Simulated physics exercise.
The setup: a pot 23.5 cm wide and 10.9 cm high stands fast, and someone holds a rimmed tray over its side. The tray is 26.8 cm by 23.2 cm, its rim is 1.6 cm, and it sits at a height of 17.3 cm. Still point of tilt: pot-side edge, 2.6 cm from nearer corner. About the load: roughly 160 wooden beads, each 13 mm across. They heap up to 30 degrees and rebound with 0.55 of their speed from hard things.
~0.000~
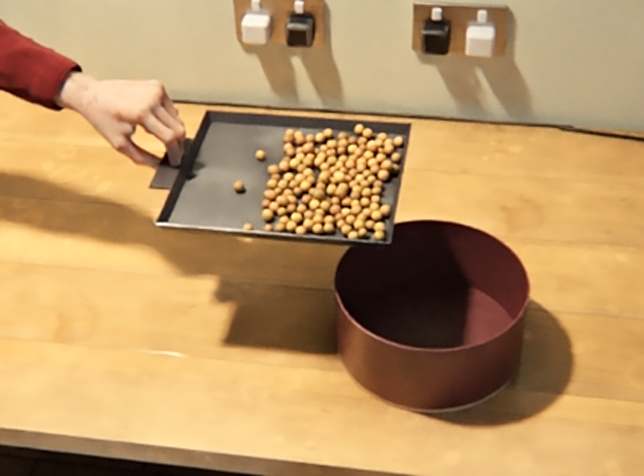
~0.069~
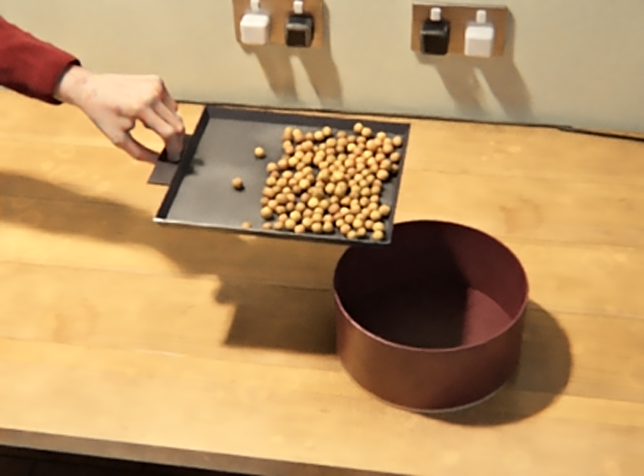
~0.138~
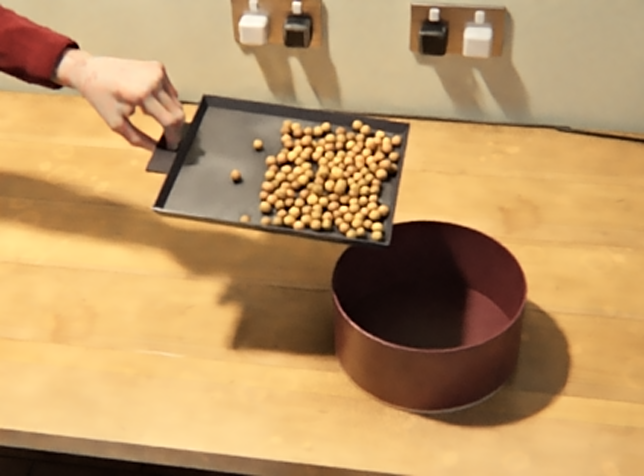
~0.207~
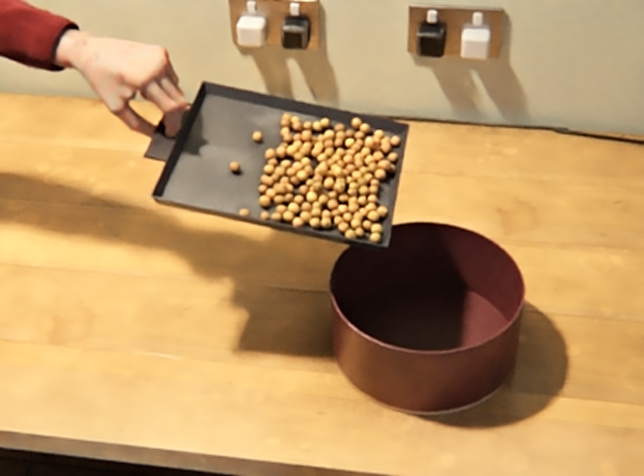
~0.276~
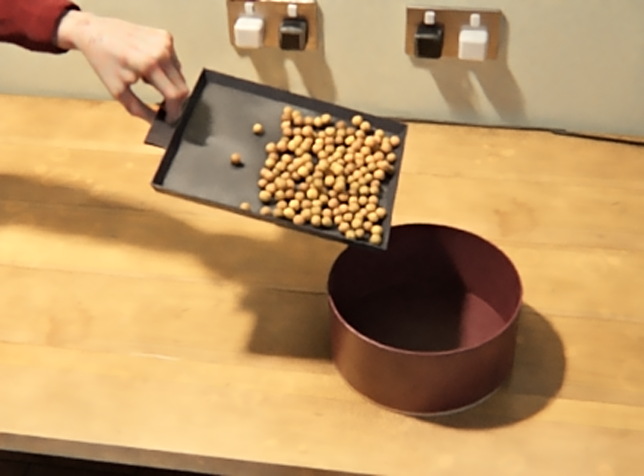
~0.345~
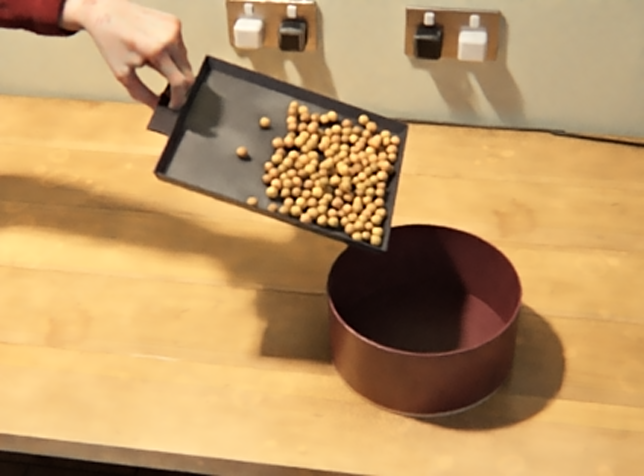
We see a hand in a red sleeve holding a dark rimmed tray of small tan balls beside a dark red pot on a wooden surface, then raising the tray's left end so it slants down toward the right.
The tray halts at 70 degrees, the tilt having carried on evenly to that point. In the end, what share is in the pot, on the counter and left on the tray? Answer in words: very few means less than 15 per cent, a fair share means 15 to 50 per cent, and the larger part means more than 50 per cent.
Pot: The larger part. Counter: A fair share. Tray: Very few.
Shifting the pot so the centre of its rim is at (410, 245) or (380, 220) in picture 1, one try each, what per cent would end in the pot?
Spot one: Some 90 per cent; spot two: Some 65 per cent.
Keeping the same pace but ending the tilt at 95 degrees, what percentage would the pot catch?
Roughly 75 percent.
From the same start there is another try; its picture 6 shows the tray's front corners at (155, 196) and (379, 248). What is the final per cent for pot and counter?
The pot gets 95 and the counter 5.
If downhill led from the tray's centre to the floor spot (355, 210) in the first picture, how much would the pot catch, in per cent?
Roughly 100 % of the pieces.
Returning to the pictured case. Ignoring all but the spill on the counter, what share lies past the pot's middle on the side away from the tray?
Around 70 per cent, give or take.
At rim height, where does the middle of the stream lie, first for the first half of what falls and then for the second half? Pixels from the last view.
Early half: About (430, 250); late half: (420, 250).
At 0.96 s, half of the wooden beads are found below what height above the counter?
Around 20 cm up.
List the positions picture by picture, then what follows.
Tray tilt 0 degrees, front corners at (163, 220) and (384, 238); middle of the pieces at (332, 183); pot at (432, 280), in the first frame.
Tray tilt 1 degrees, front corners at (161, 216) and (384, 239); middle of the pieces at (331, 182), in the second frame.
Tray tilt 5 degrees, front corners at (159, 205) and (383, 239), lowest corner right front; middle of the pieces at (330, 179), in the third frame.
Tray tilt 10 degrees, front corners at (158, 194) and (382, 241), lowest corner right front; middle of the pieces at (329, 176), in the fourth frame.
Tray tilt 14 degrees, front corners at (158, 182) and (381, 243), lowest corner right front; middle of the pieces at (329, 173), in the fifth frame.
Tray tilt 19 degrees, front corners at (161, 170) and (381, 245), lowest corner right front; middle of the pieces at (333, 171); pot at (424, 285). Its pace works out near 65 degrees a second, in the sixth frame.
After 0.72 s, tilt 44 degrees; the tray holds 100 %, the pot 0 %.
After 0.96 s, tilt 60 degrees; the tray holds 85 %, the pot 5 %.
After 1.32 s, tilt 70 degrees; the tray holds 15 %, the pot 55 %.
By 2.6 s all is still; pot 75 %, counter 25 %, tray 0 %.
